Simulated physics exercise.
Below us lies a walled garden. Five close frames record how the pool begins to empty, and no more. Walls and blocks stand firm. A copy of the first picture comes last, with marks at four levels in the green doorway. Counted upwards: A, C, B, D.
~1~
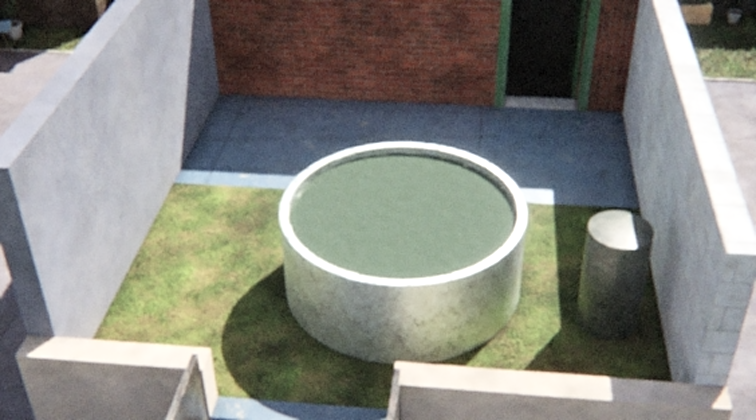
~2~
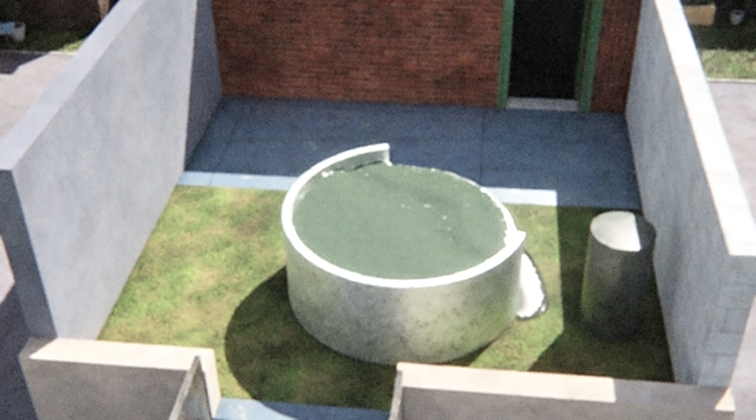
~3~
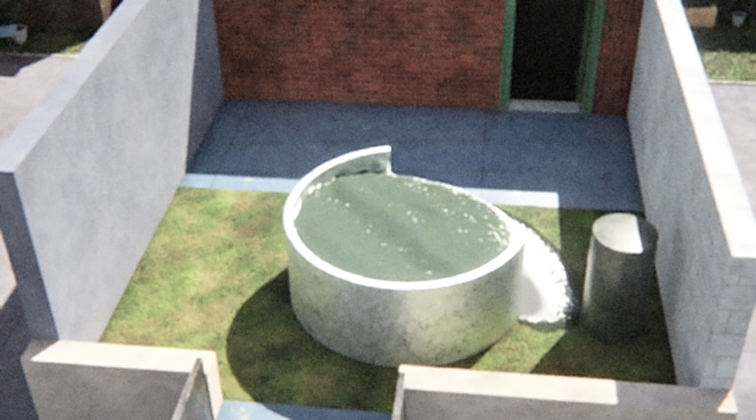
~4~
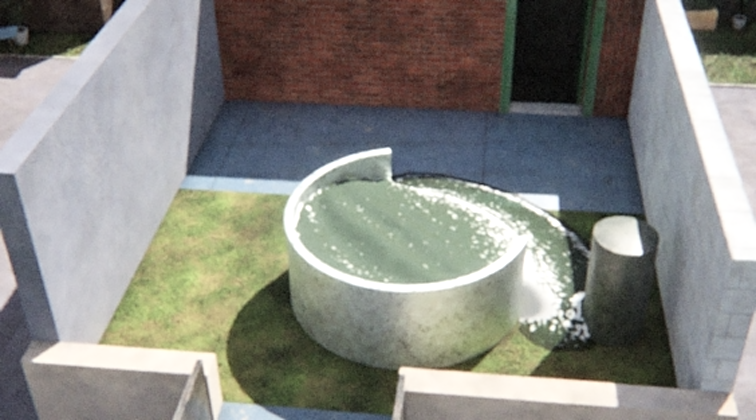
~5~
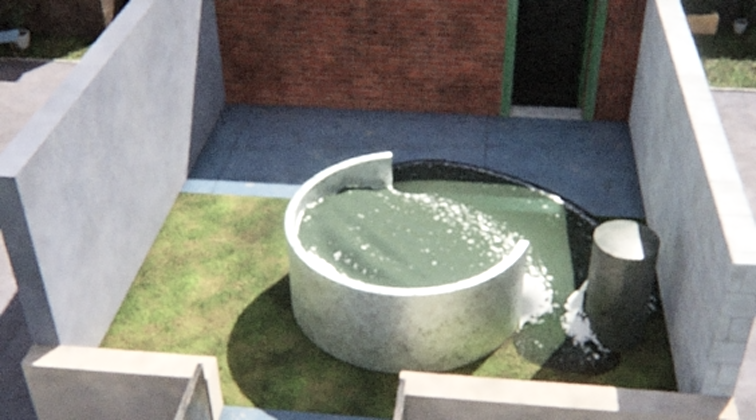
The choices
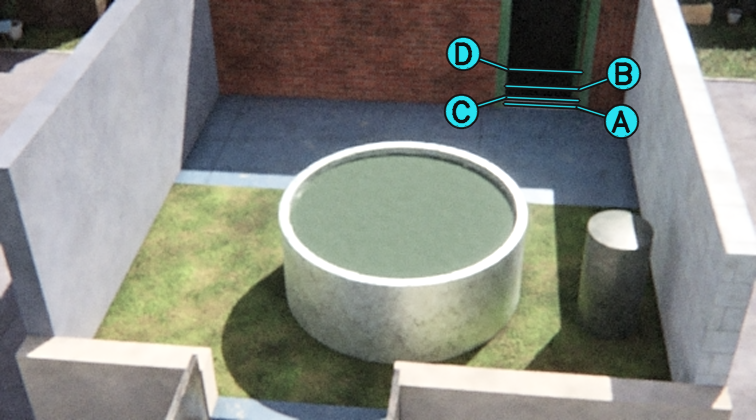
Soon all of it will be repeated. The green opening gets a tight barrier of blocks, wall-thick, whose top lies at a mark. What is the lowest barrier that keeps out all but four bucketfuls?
Height D.
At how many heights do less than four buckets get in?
One of the four.
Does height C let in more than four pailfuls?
Yes, it does.
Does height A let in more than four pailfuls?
Yes.
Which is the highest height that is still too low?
The answer is B.
In cyan, A at (541, 105); B at (542, 87); C at (541, 98); D at (544, 70); from the bottom up A, C, B, D.
With A, dozens of bucketfuls pour in.
With B, about 10 bucketfuls get in.
With C, dozens of bucketfuls pour in.
With D, a bucket or two gets in.
